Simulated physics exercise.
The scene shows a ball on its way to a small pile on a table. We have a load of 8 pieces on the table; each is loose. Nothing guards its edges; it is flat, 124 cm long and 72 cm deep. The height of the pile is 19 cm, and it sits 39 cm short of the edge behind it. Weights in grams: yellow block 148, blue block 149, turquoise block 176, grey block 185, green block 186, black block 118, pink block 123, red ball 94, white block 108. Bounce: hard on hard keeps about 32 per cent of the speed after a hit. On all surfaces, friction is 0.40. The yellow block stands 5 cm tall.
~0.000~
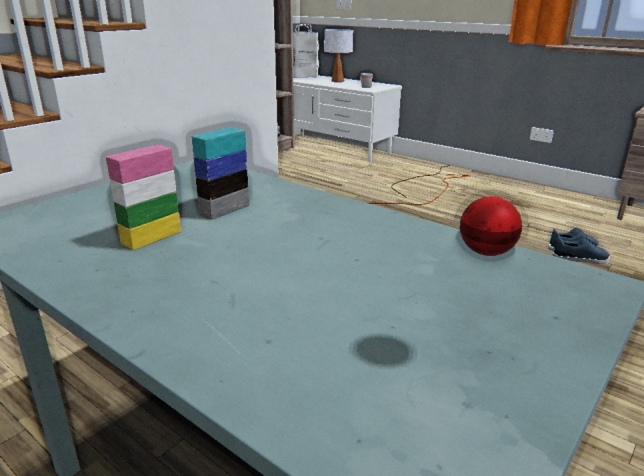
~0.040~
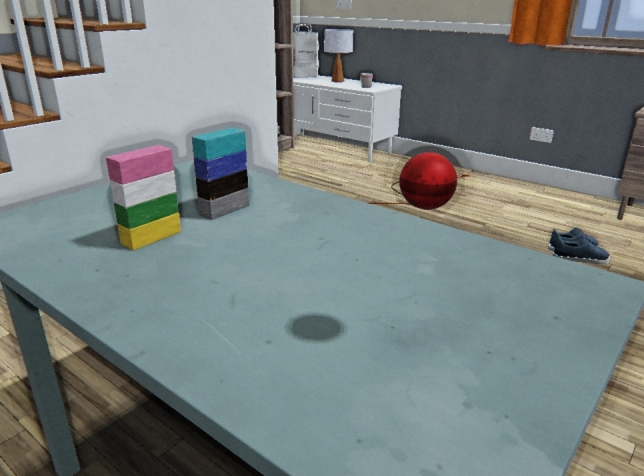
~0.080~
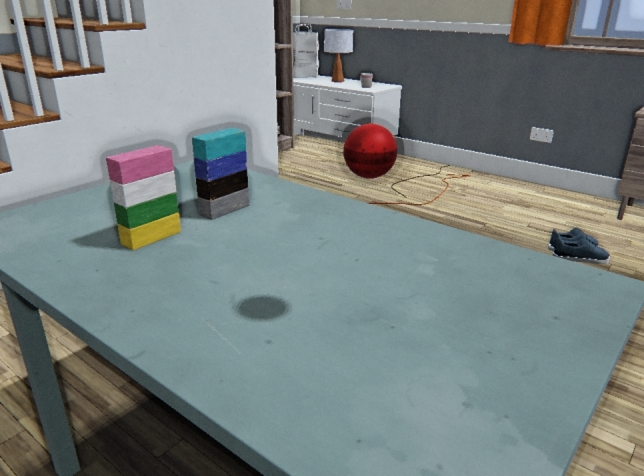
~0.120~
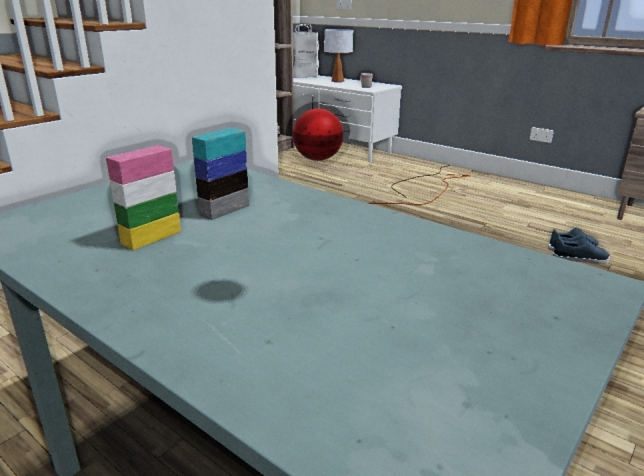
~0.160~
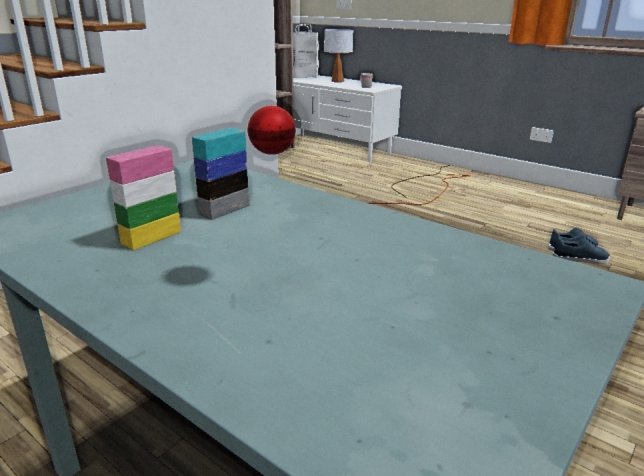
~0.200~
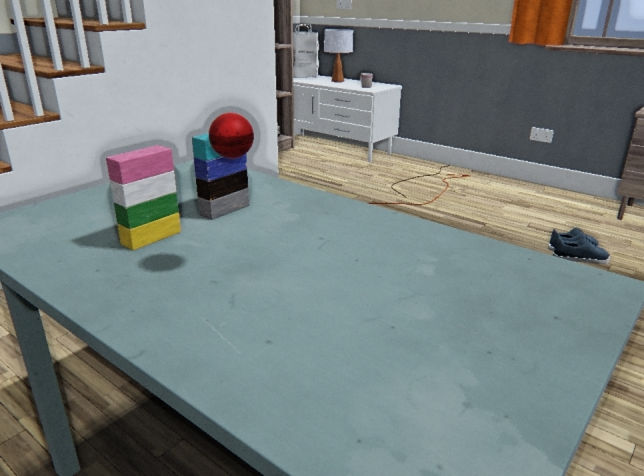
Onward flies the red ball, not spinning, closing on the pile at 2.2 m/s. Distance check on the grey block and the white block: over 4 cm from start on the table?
I expect the grey block to remain within the limit; I expect the white block to travel past the limit.
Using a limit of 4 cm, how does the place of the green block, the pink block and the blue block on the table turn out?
Here is how it goes: The green block remains near its start; next, the pink block moves off; last, the blue block remains near its start.
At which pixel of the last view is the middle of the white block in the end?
Somewhere around (103, 225).
Around 0.30 s, red ball near (165, 177).
Around 0.40 s, red ball near (174, 229); white block at 29° to upright near (128, 187); pink block at 29° to upright.
Around 0.50 s, red ball near (177, 230); white block at 56° to upright near (122, 201); pink block at 65° to upright.
Around 0.80 s, red ball near (180, 232); white block on its side near (103, 225); pink block at 51° to upright.
Finally (1.3 s), on their side or leaning hard on the table, white block; not toppled but over 4 cm from the start, pink block; the other 6 still in place (within 4 cm). Final places as that camera would see them, grey block near (224, 201), white block near (103, 225).
